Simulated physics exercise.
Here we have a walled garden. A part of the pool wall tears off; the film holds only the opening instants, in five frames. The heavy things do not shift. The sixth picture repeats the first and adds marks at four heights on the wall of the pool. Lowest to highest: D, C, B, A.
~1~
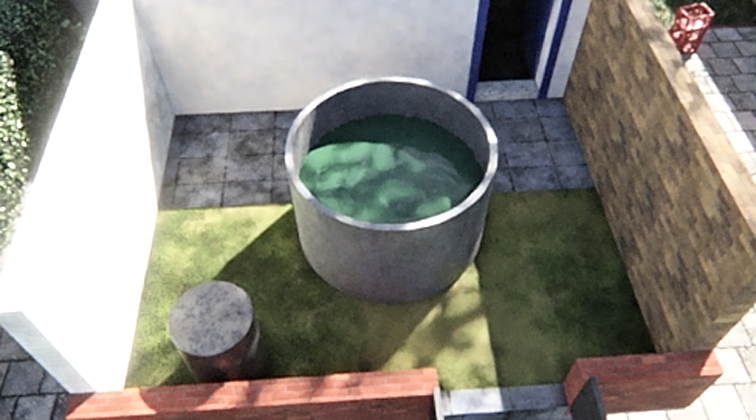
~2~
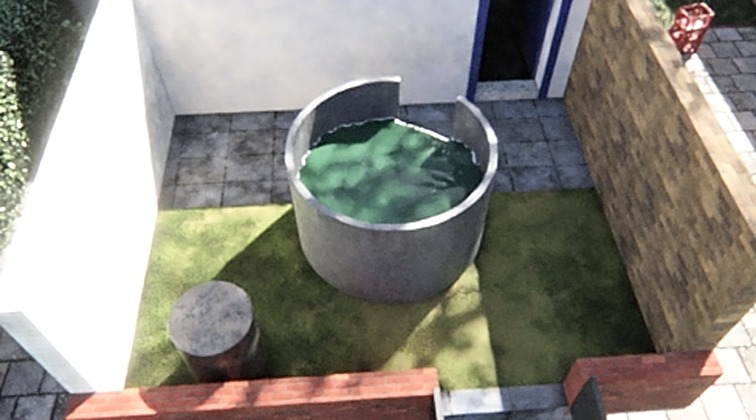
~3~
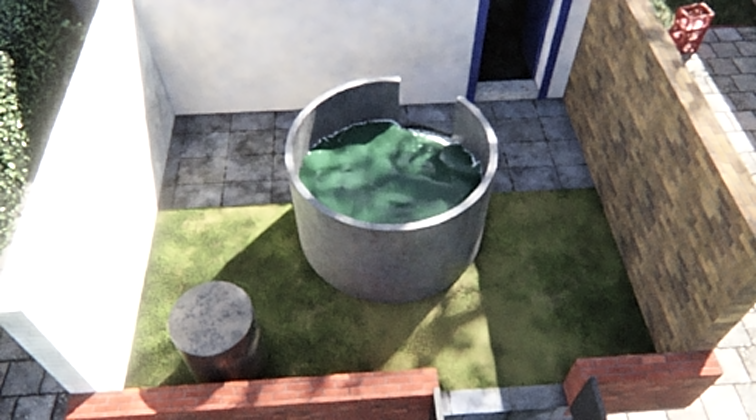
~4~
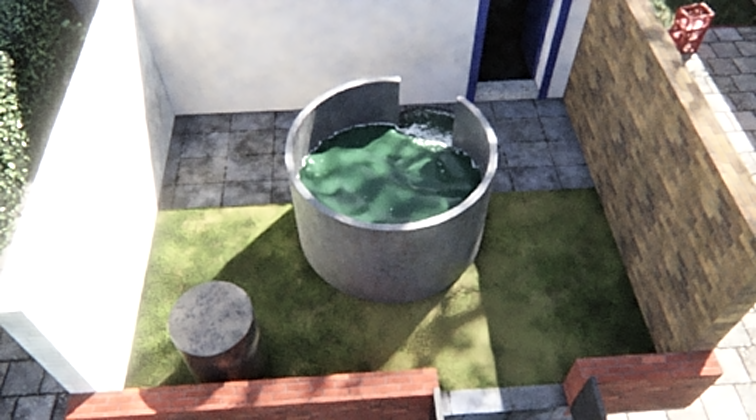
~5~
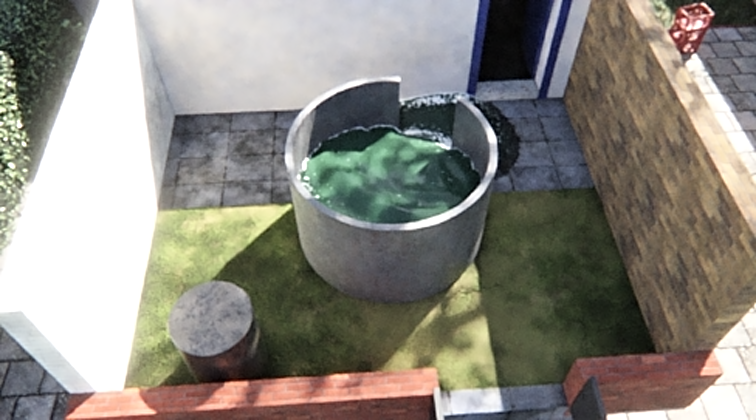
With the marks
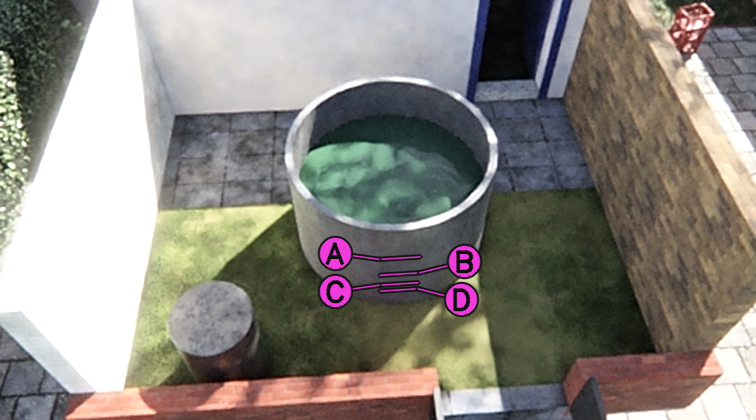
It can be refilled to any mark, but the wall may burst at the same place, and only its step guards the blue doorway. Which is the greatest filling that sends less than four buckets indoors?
That is level C.
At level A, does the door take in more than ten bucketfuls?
Yes, clearly.
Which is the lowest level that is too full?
The answer is B.
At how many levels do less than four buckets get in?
Two.
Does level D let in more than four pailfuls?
No, that is safe.
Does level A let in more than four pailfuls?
Yes, it does.
In magenta, A at (399, 258); B at (399, 274); C at (399, 283); D at (398, 289); from the bottom up D, C, B, A.
With A, dozens of bucketfuls pour in.
With B, about 8 bucketfuls get in.
With C, a splash gets over, under a bucket.
With D, nothing gets over.
